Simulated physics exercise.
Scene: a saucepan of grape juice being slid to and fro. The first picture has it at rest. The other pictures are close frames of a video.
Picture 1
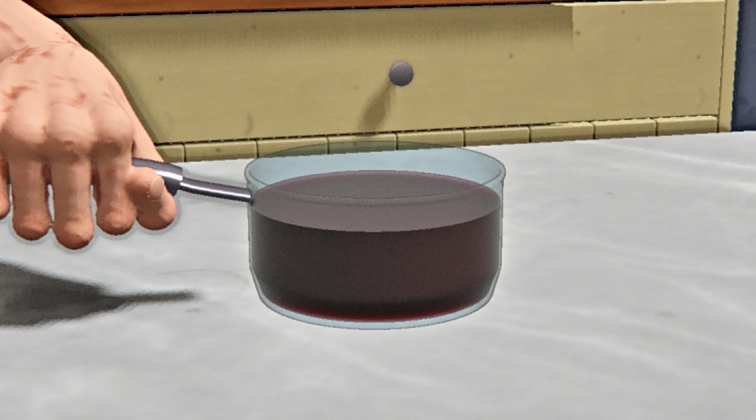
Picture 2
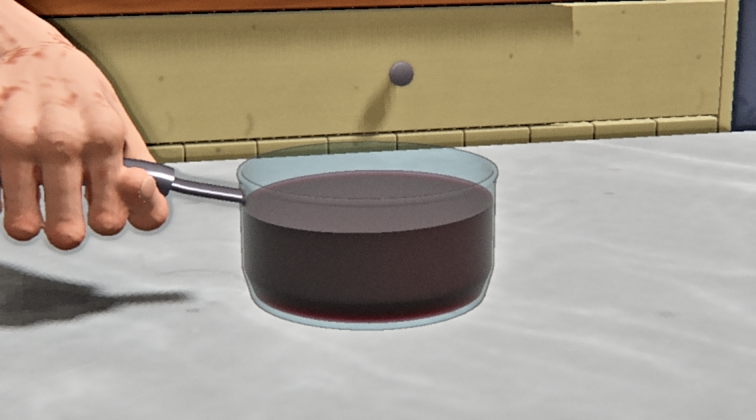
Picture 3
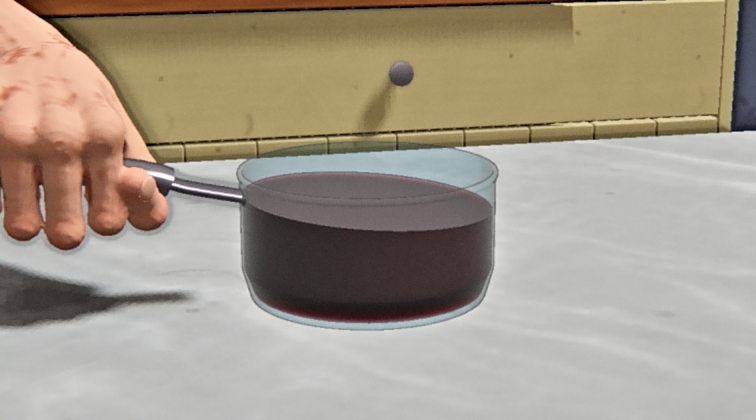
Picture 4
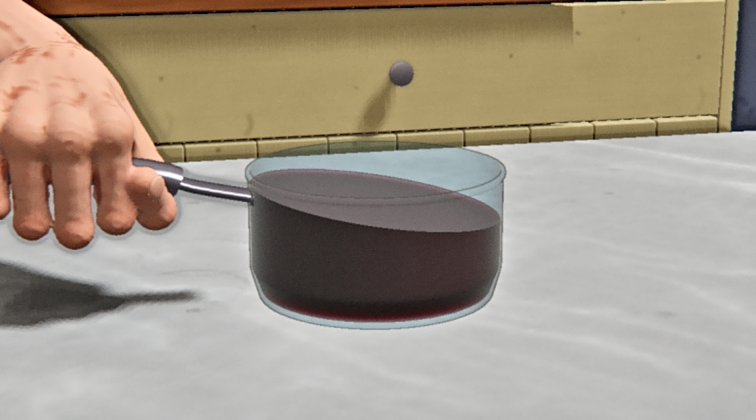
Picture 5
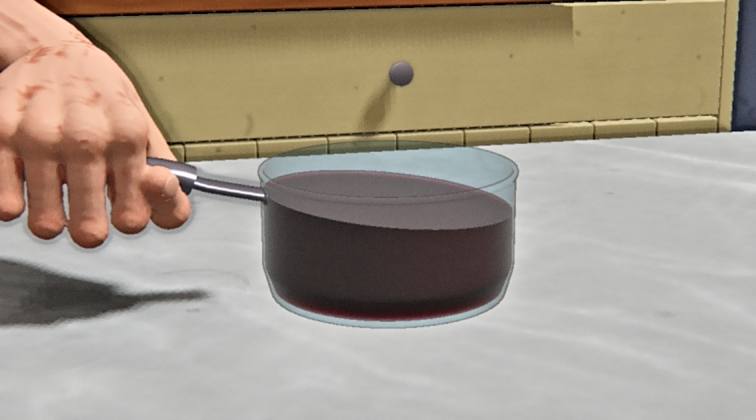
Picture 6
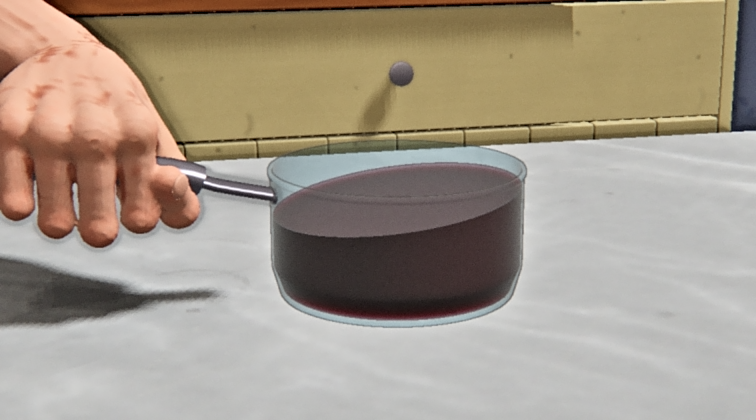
At first, a hand holds the handle of a clear saucepan of dark juice resting on a pale countertop. The hand shifts it slightly left, then slides it back right, the juice surface tilting clearly higher on the left. It moves a bit farther right, and the surface ends higher on the right.
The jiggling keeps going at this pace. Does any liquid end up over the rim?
I expect the liquid will get out at this rate.
A moment on, the highest wave so far goes over the rim.
When it is over, the highest wave so far goes over the rim; some is on the top.
